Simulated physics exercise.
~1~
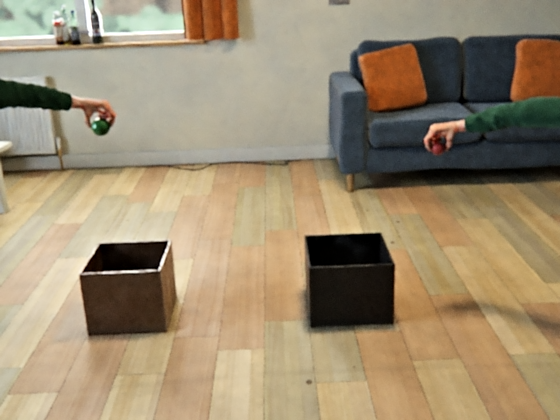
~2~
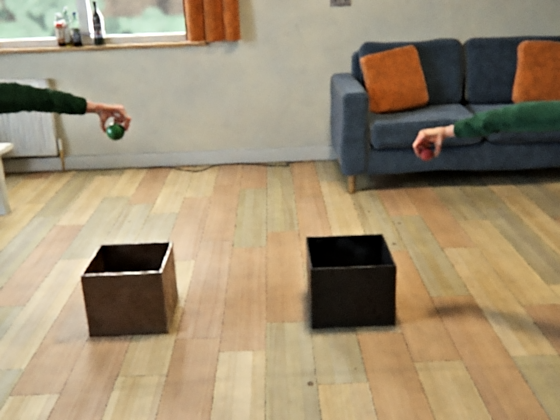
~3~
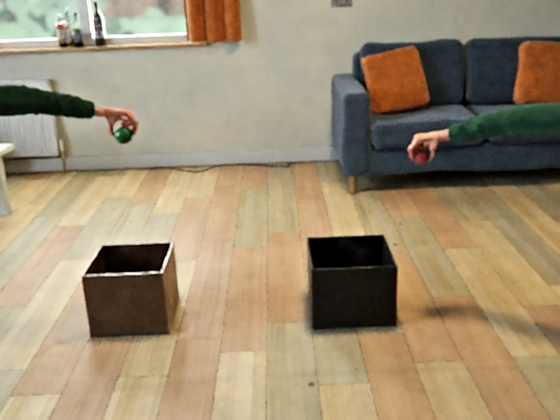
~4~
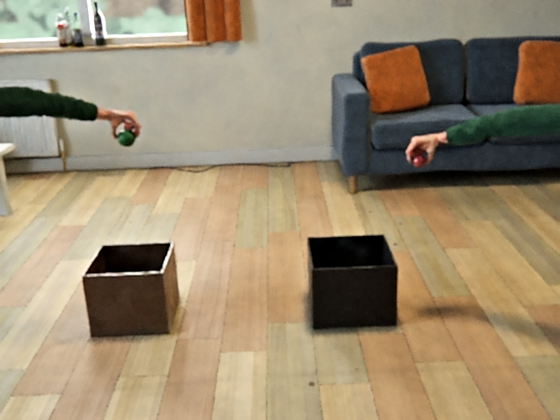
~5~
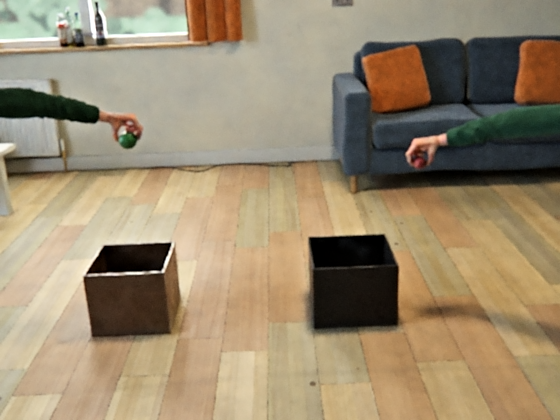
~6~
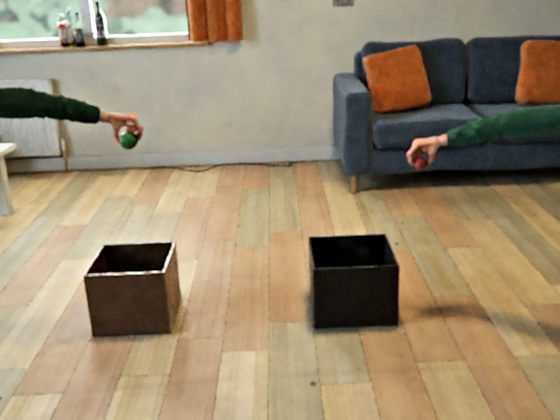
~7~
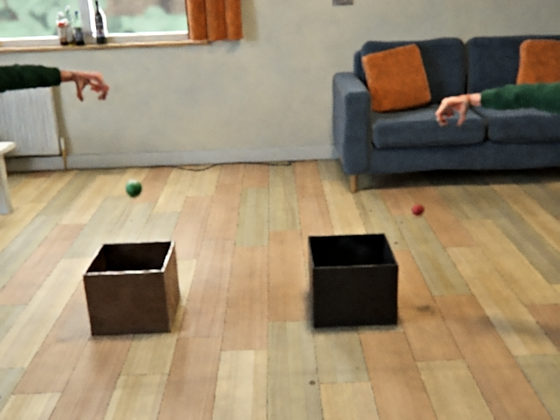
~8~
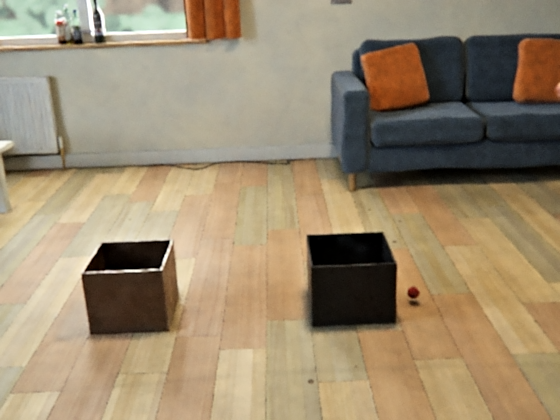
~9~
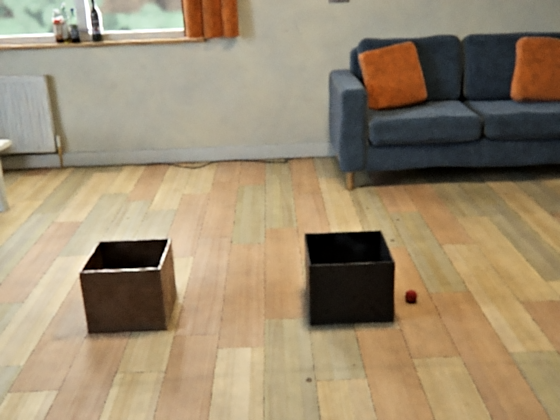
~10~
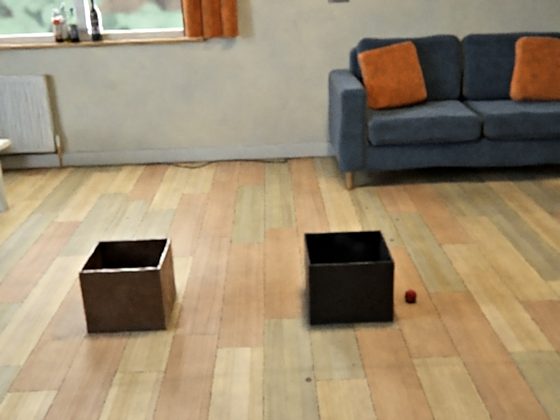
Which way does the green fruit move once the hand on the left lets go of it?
It moves downward, falling toward the brown box below.
